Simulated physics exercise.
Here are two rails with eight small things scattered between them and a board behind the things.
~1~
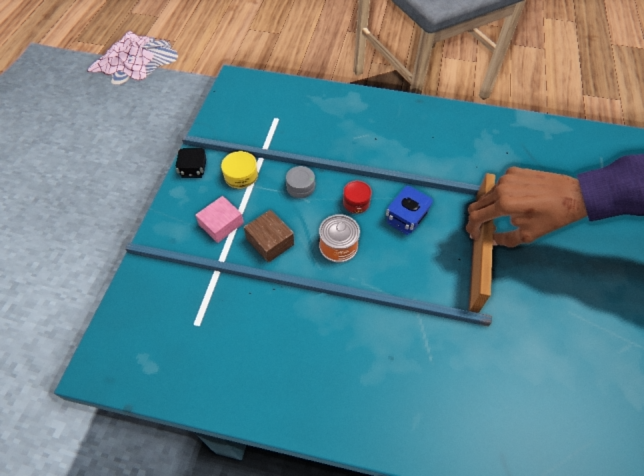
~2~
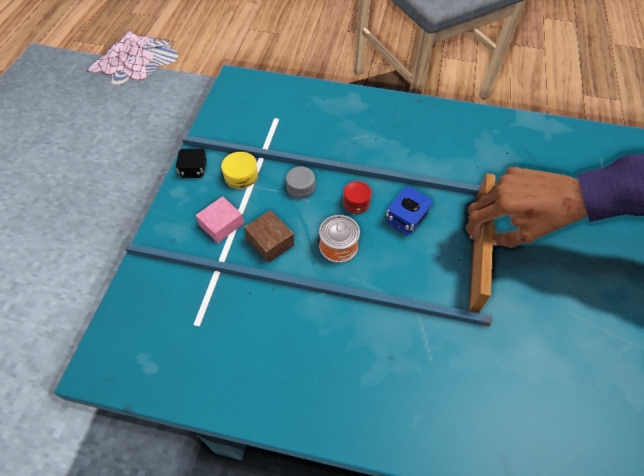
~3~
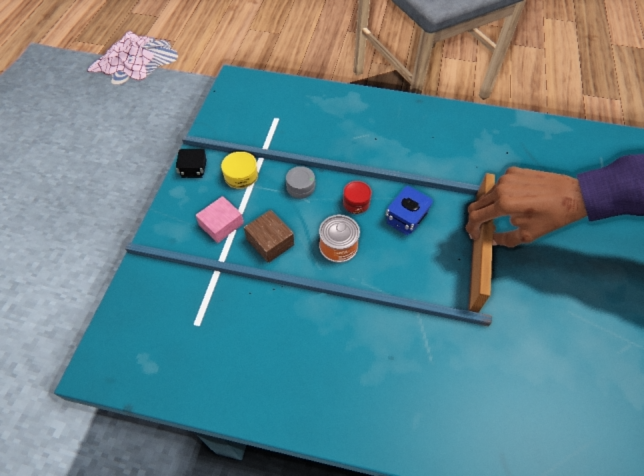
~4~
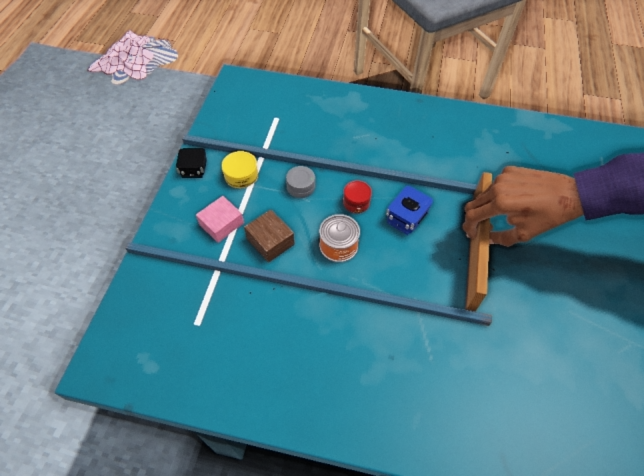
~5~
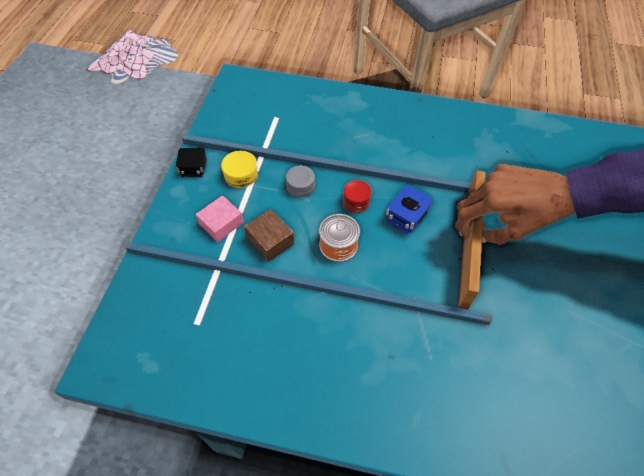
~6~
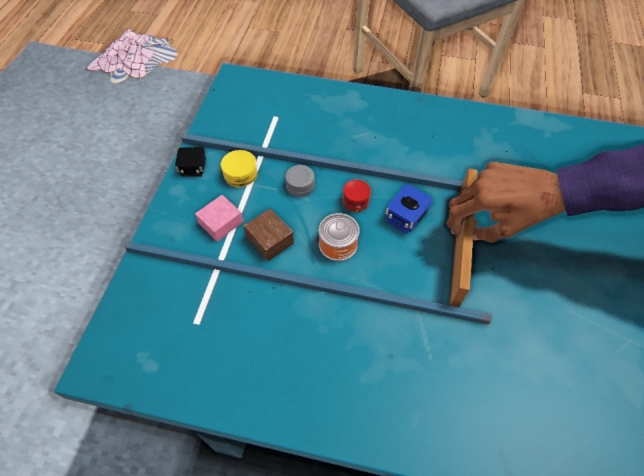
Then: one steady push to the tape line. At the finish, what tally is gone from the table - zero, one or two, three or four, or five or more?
The tally gone is zero.
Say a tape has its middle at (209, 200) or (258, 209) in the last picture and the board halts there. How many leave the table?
Down on the floor: 1 and 0.
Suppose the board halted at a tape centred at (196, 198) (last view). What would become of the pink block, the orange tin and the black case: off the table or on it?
In that case the pink block tips off, the orange tin does not drop, the black case tips off.
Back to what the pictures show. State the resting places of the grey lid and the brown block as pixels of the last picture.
The first comes to rest at (243, 160), and the second at (206, 240).
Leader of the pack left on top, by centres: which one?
Black case.
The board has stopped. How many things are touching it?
4.
Early on, none off yet; black case at rest near (192, 162); yellow tub at rest near (240, 169); pink block at rest near (220, 218).
A while later, none off yet; black case at rest near (190, 162); yellow tub travelled about its own width near (219, 163); pink block travelled a little near (207, 210).
Finally, the number that fall off is zero.
